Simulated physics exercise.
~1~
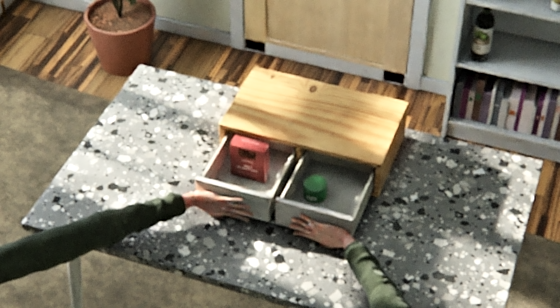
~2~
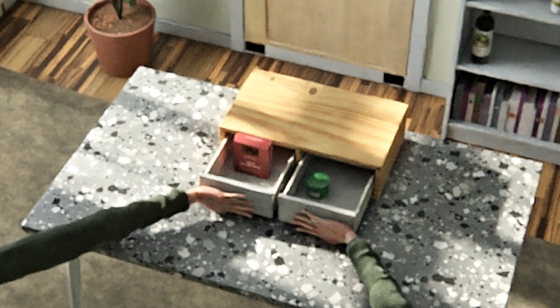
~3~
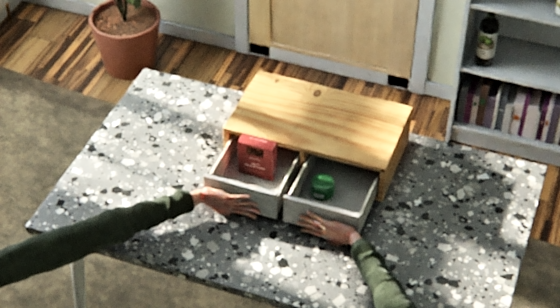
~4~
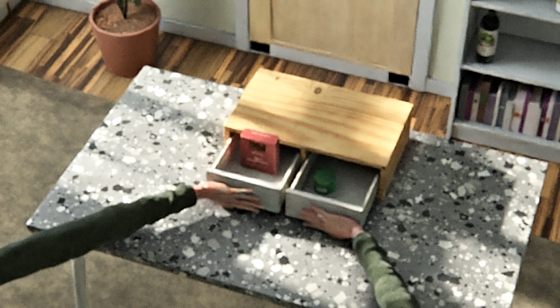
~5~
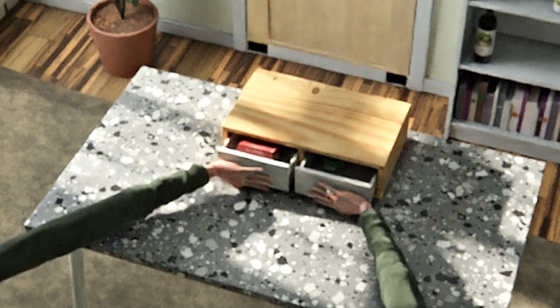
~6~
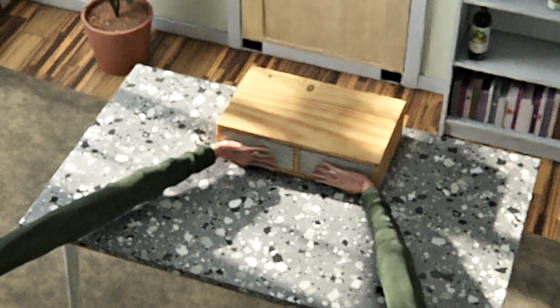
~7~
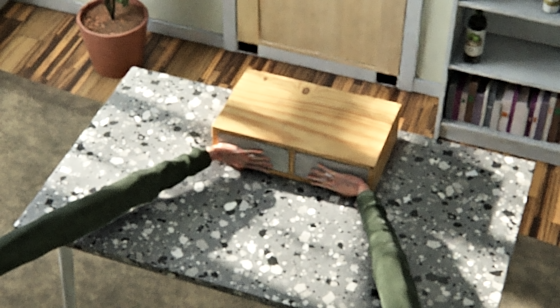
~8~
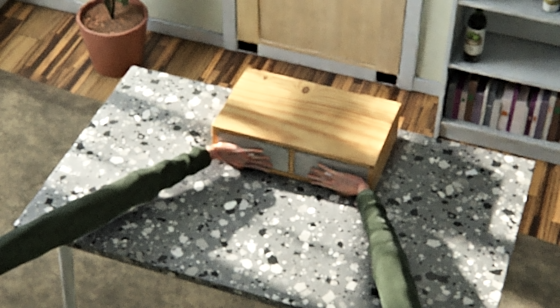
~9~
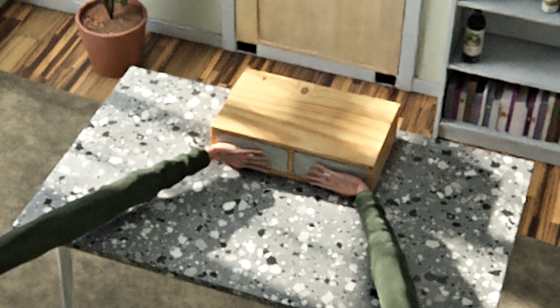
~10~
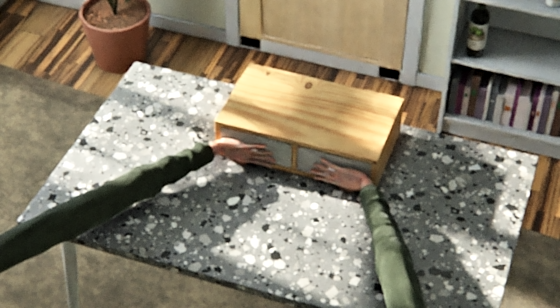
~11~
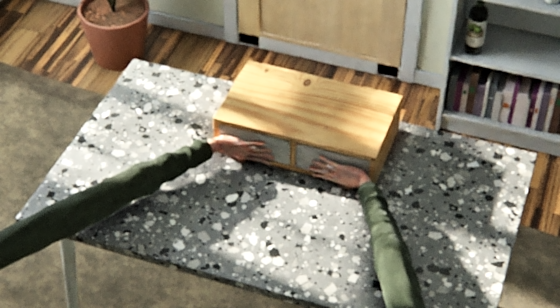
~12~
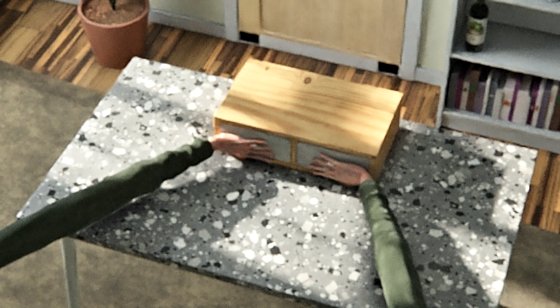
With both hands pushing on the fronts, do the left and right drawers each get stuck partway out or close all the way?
The left drawer closes all the way, and the right drawer closes all the way too.
